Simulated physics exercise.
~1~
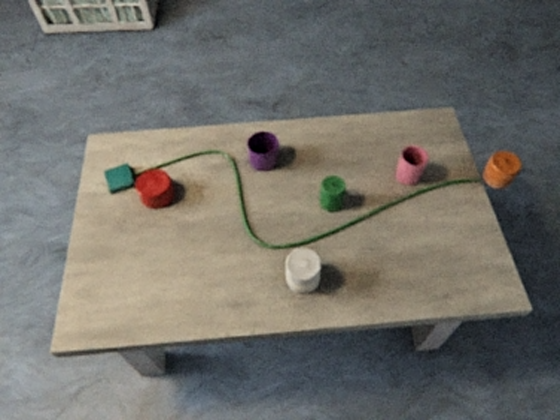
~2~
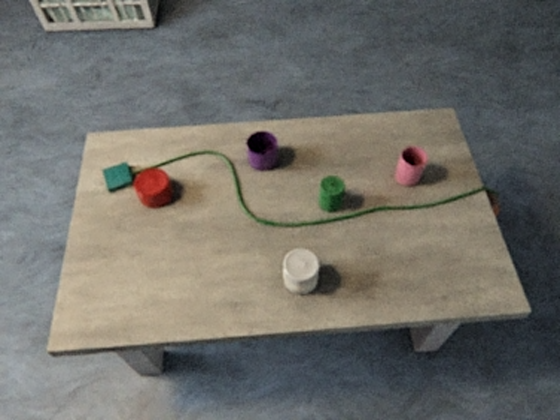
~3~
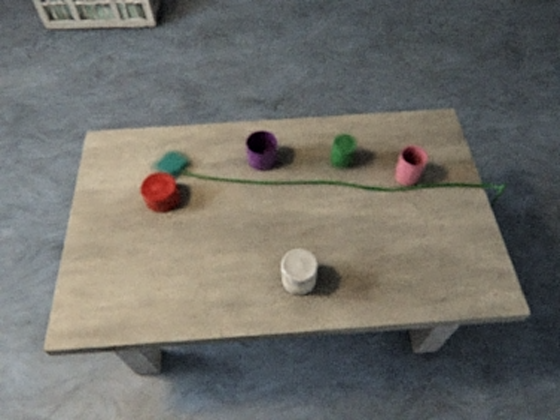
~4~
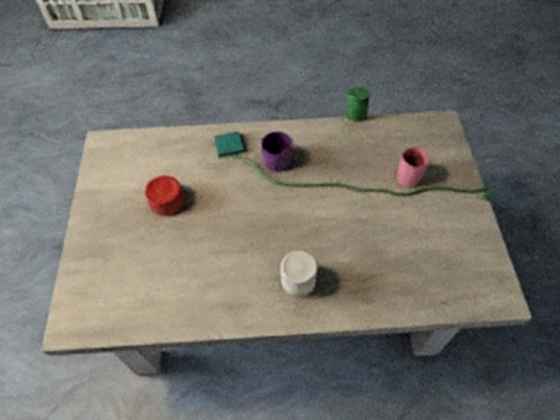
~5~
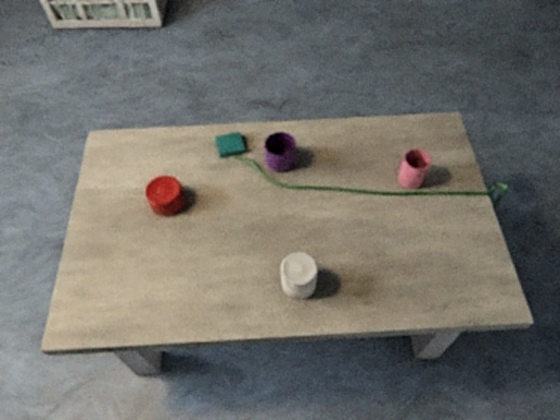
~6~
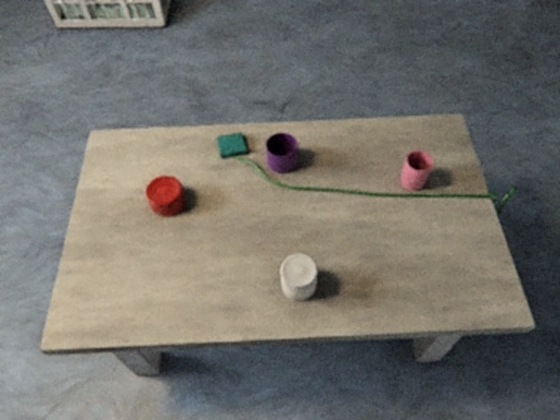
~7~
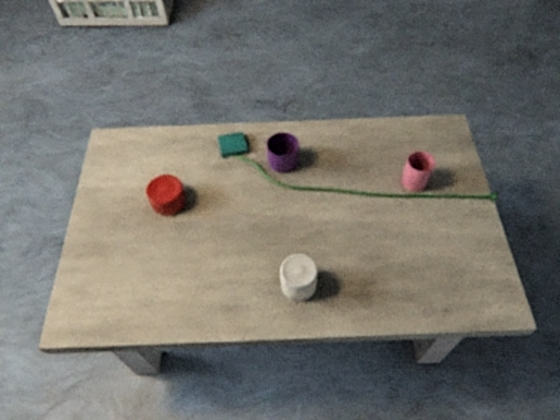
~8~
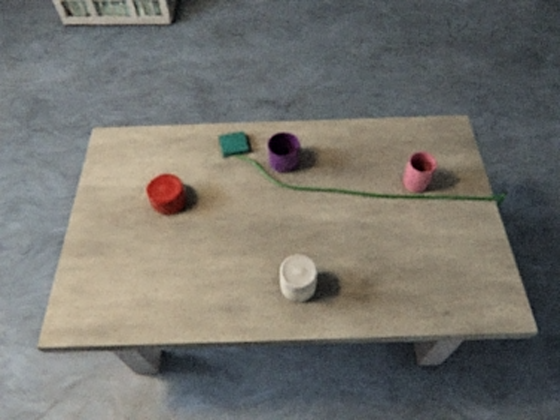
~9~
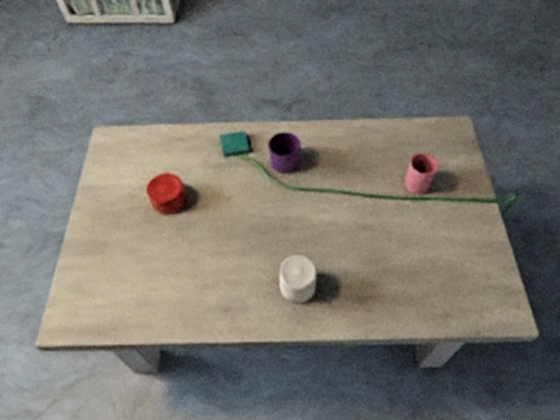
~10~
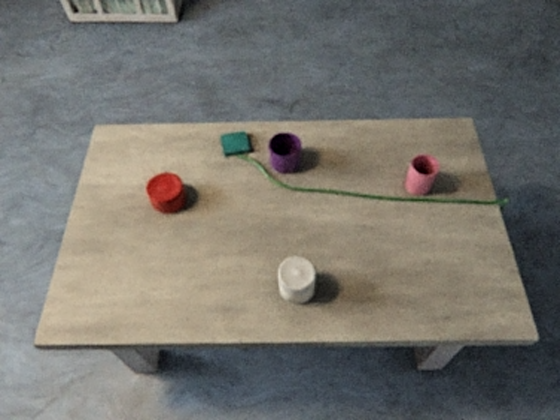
The orange object drops off the right edge, its cord dragging the teal block and sweeping the green tub off the table.
